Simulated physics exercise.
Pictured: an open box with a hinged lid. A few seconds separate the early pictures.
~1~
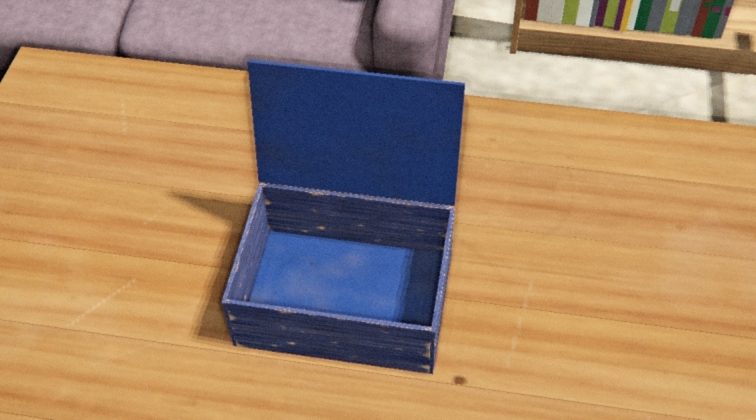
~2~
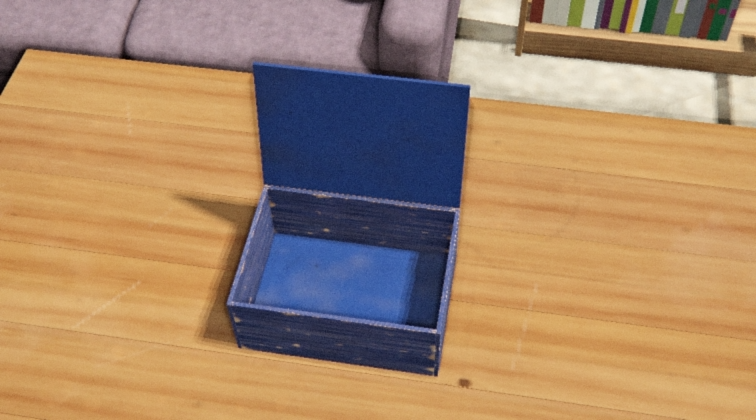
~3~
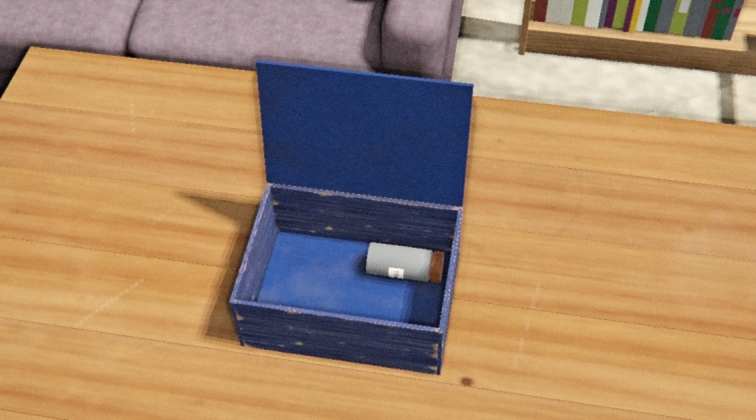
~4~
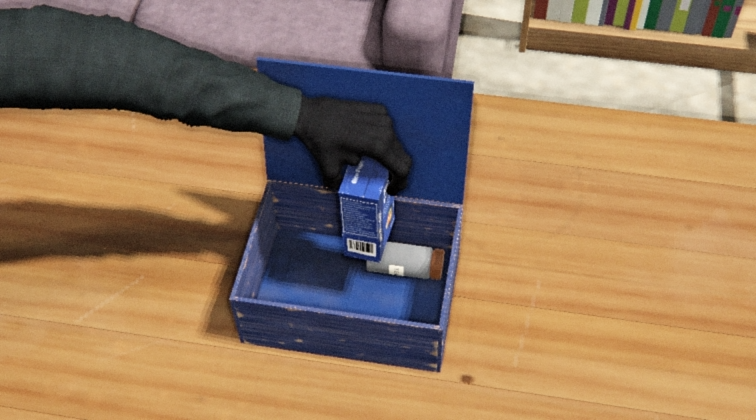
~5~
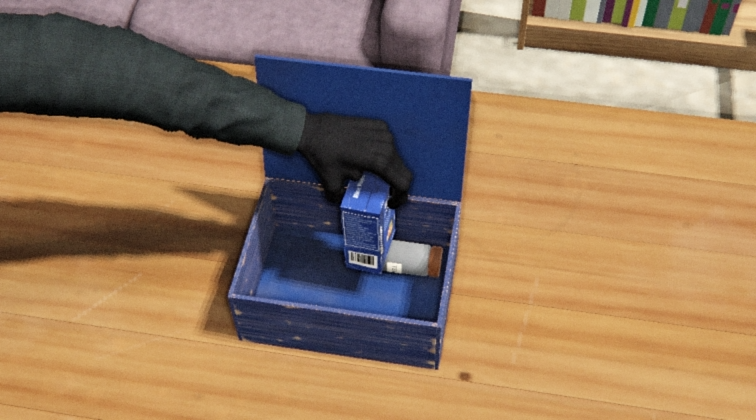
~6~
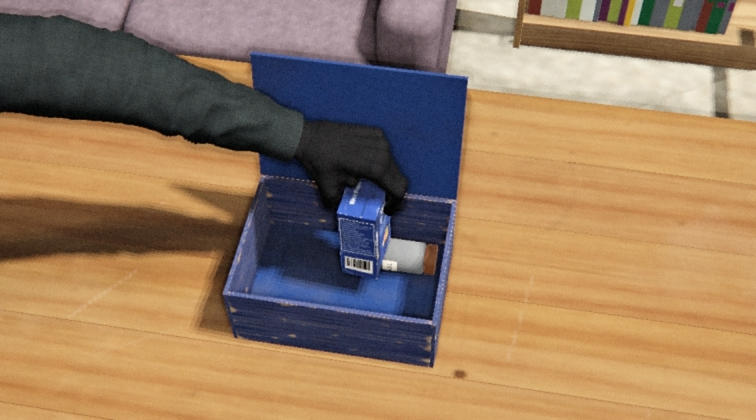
A grey shaker appeared lying inside the open, empty blue box on the wooden table, and then a black-gloved hand reached in from the left and lowered a blue carton beside it, still gripping it.
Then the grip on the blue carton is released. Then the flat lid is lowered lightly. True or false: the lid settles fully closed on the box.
True.
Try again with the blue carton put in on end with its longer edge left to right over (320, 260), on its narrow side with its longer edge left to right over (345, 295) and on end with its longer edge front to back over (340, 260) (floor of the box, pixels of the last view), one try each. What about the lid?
Trial 1: Lid propped open. Trial 2: Lid fully lowered. Trial 3: Lid propped open.
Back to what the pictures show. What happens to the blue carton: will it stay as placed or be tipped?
Observation: It tilts over.
Then, 0.40 s on from there, blue carton on its side near (358, 288); grey shaker shifted a little.
Then, 1.30 s on from there, lid 78° above the rim; blue carton on its side near (360, 289); grey shaker shifted a little.
Then, 1.80 s on from there, lid 41° above the rim; blue carton on its side near (360, 289); grey shaker shifted a little.
Then, 2.10 s on from there, lid 12° above the rim; blue carton on its side near (360, 289); grey shaker shifted a little.
In the end, lid shut; toppled in the box, blue carton; grey shaker unmoved. At the end, from the last picture's camera, blue carton near (360, 289).
